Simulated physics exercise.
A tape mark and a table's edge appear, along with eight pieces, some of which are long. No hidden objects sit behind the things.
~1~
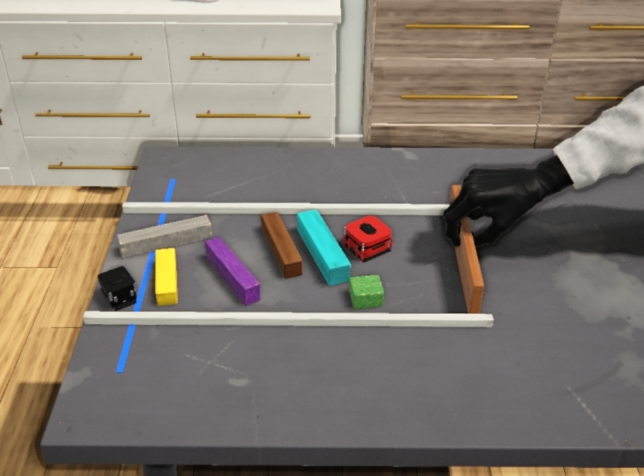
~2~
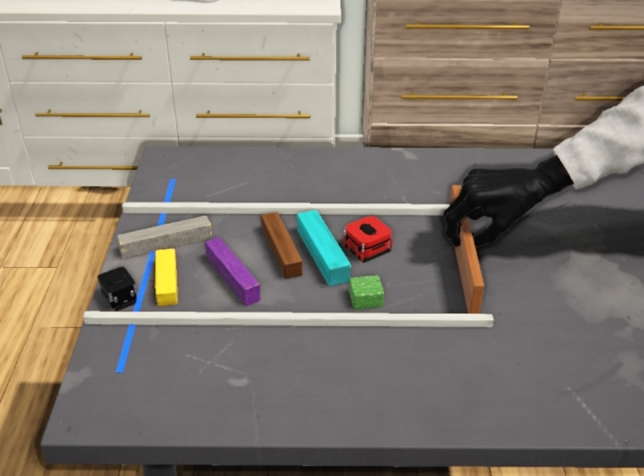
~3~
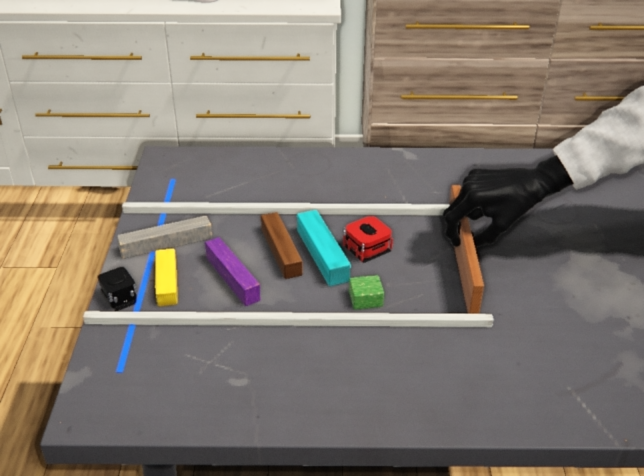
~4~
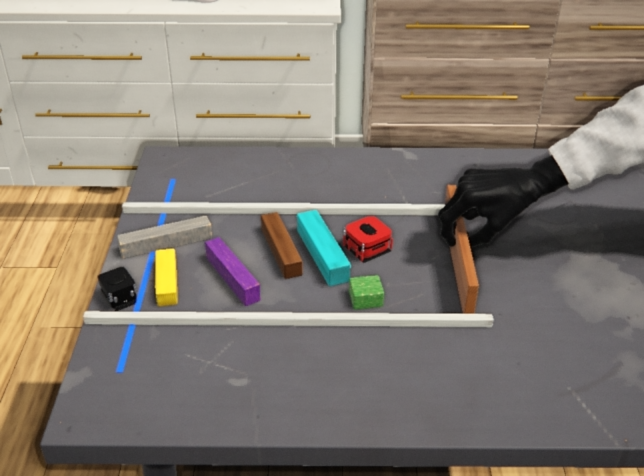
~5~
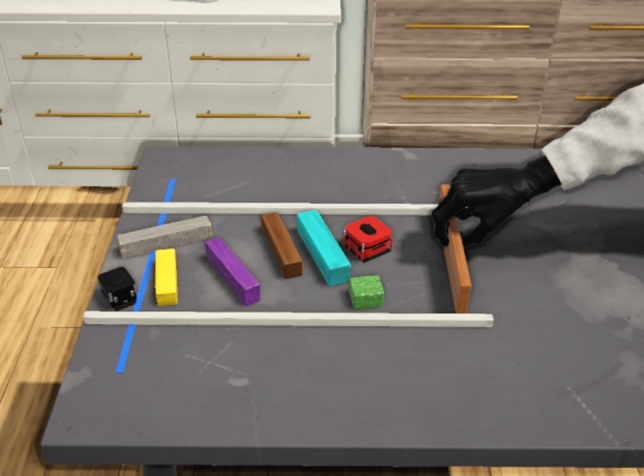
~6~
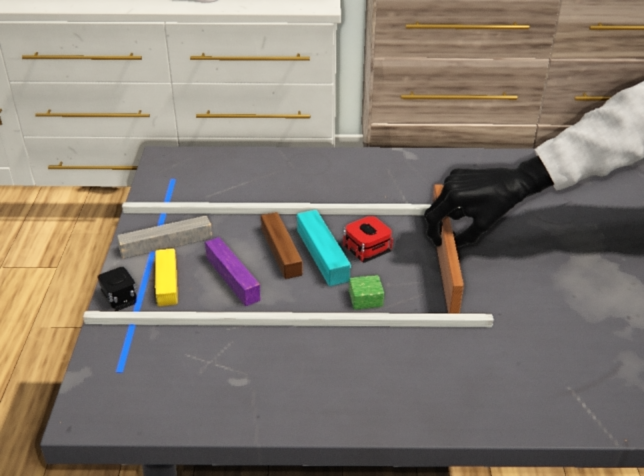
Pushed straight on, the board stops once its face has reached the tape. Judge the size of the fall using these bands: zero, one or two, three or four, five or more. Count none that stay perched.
Five or more come down.
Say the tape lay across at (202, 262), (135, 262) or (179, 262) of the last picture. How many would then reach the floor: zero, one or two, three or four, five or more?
In turn: 1 or 2; at least five; 1 or 2.
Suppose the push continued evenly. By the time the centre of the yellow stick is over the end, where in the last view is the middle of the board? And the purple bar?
I reckon its middle sits around (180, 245) and then around (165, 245).
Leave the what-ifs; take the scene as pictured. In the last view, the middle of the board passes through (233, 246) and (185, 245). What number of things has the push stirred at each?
I make it 7 at the first spot and 8 at the other.
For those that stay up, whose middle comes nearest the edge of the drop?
Closest at the end: The turquoise stick.
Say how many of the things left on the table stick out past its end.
2 of them.
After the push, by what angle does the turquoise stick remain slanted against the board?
The angle comes out near 35 degrees.
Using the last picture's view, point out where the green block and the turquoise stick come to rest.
Positions - first (123, 295), then (111, 254).
Soon after, none off yet; black case at rest near (118, 289); grey bar at rest near (165, 237); yellow stick at rest near (166, 277).
At rest, the number that fall off is five or more; fallen, brown stick, purple bar, yellow stick, grey bar and black case.
